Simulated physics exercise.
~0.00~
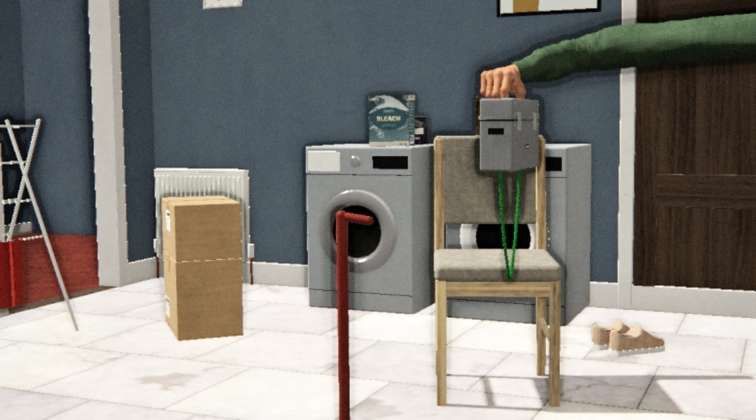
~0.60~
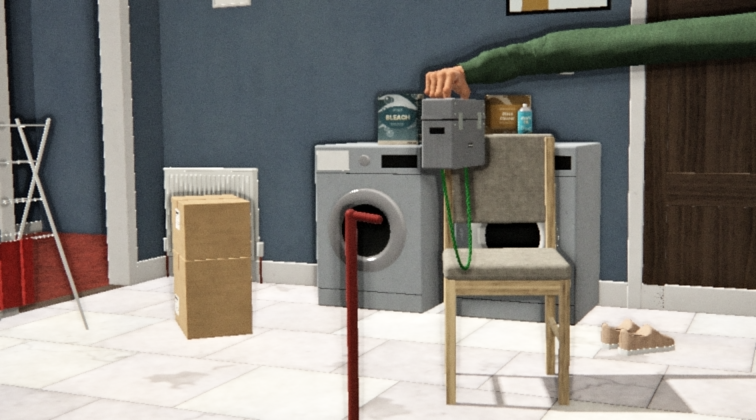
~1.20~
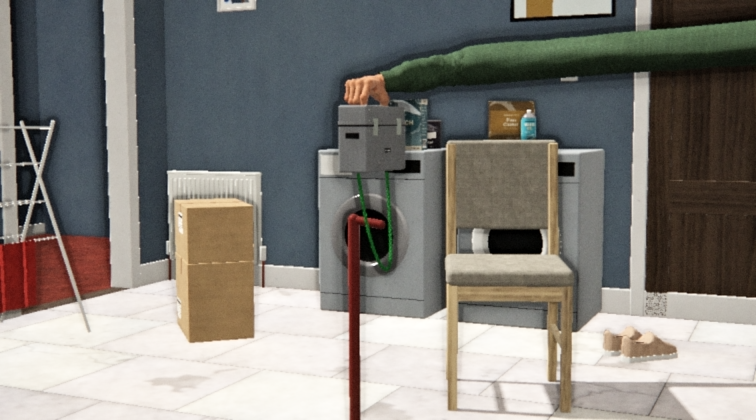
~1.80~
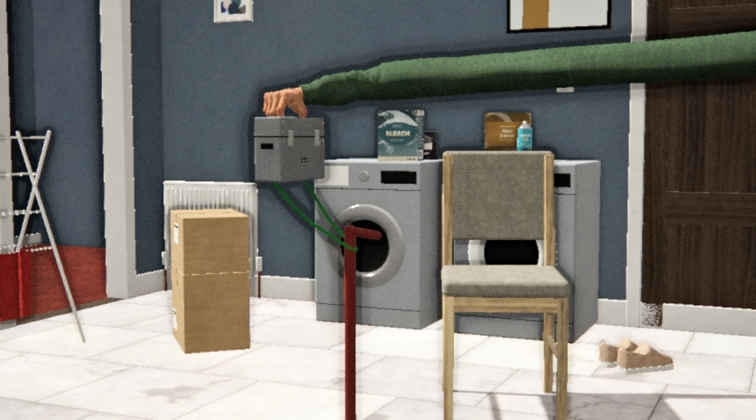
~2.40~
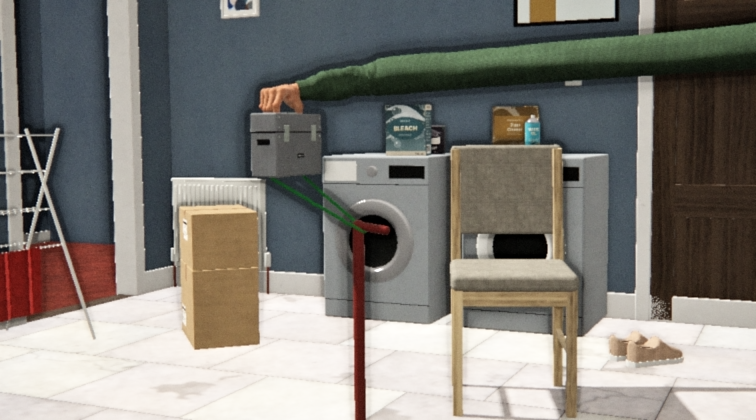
The footage shows a green-sleeved arm carrying a grey case leftward past a chair and washing machines, a green loop dangling beneath it. The loop catches on a red hooked post as the case passes, and ends stretched tight between them, with the hand stopped.
